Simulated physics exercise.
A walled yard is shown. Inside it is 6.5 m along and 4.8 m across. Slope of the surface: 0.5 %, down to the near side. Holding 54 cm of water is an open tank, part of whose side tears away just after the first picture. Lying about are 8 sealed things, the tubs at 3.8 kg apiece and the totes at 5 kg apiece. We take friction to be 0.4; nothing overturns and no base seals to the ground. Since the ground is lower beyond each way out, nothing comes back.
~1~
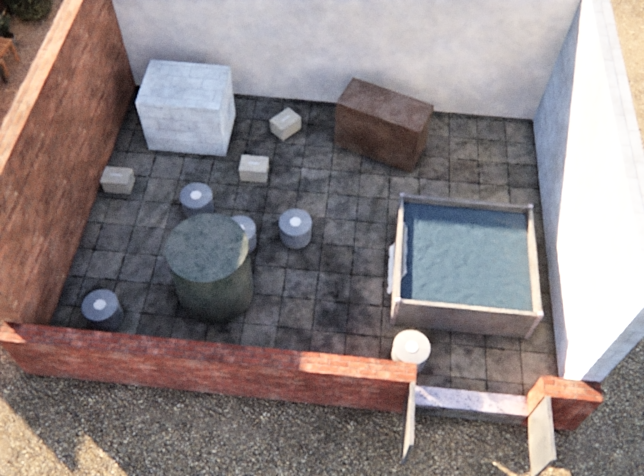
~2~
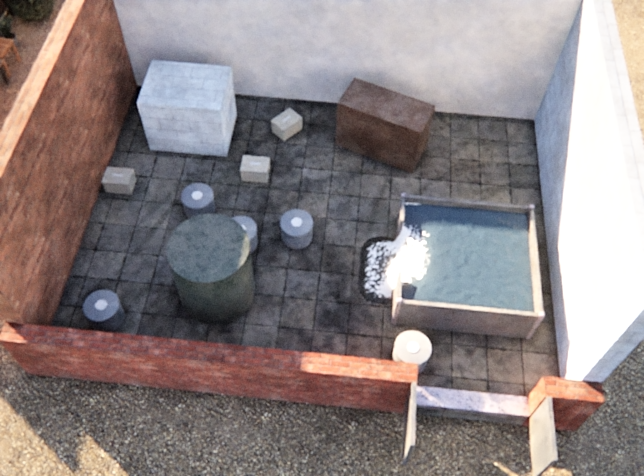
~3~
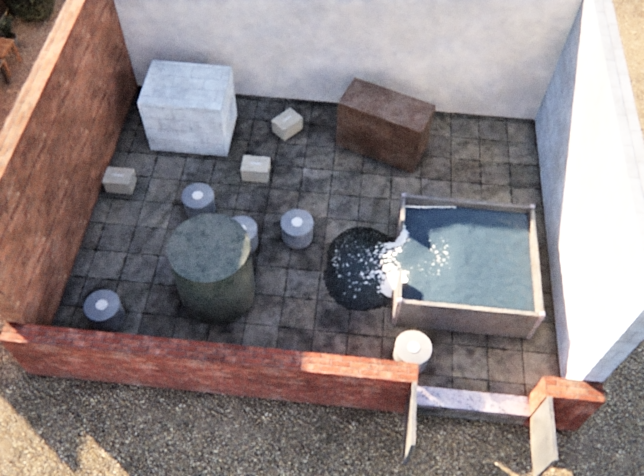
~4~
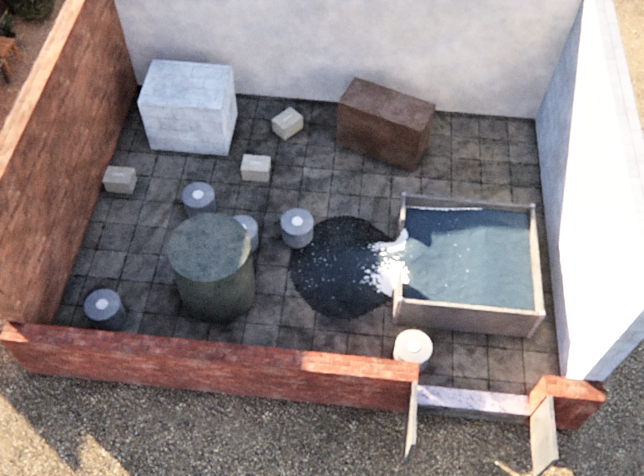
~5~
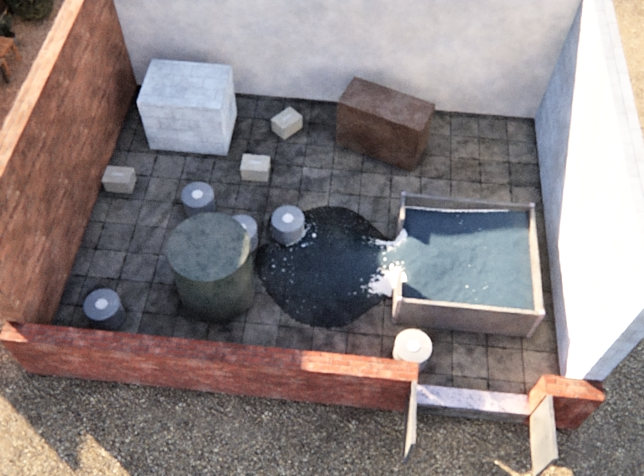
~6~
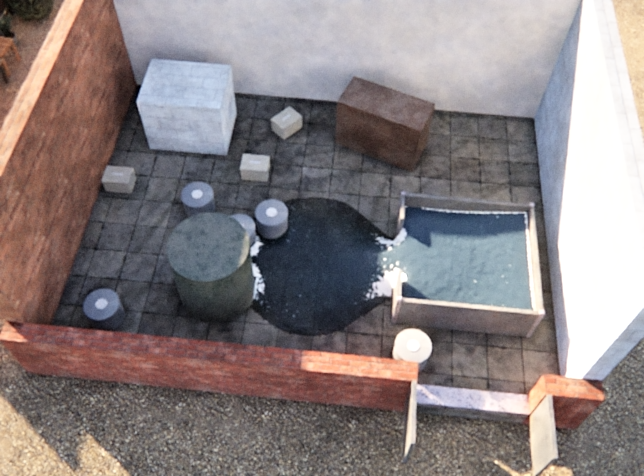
Water bursts from the left side of an open tank at the right of a walled, paved yard, seen from high above by a still camera. A white block, a brown block, small pale boxes, grey tubs and a large dark green cylinder stand to the left. White froth leads a dark pool that widens leftward, nudges one tub slightly left and reaches the cylinder.
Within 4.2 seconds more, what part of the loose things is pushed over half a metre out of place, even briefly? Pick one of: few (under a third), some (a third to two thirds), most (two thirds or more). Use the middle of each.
Most.
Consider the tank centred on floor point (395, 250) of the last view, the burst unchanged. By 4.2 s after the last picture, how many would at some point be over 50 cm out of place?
Count: 7.
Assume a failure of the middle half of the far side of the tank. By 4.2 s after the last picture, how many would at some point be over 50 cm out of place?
Then it comes to 2 of them.
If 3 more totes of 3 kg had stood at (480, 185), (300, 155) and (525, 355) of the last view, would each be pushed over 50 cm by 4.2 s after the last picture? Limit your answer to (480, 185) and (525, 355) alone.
The first comes out within the limit, the second within the limit.
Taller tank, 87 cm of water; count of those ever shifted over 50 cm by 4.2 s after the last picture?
I count 8 of them in that case.
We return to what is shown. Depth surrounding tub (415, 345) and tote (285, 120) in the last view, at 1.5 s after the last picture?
About 0 and 2 cm.
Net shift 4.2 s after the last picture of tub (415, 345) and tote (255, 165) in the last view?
Respectively, 60 centimetres and 140 centimetres.
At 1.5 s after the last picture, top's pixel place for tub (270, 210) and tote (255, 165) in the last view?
Somewhere around (168, 144) and (244, 129).
Then, 0.4 s after the last picture 1 of 8 are over 50 cm from their spots; 0 afloat.
Then, 1.5 s after the last picture 4 of 8 are over 50 cm from their spots; 3 afloat.
Then, 2.8 s after the last picture 5 of 8 are over 50 cm from their spots; 5 afloat.
Then, 4.2 s after the last picture 7 of 8 are over 50 cm from their spots, and 7 have been at some point; 5 afloat.
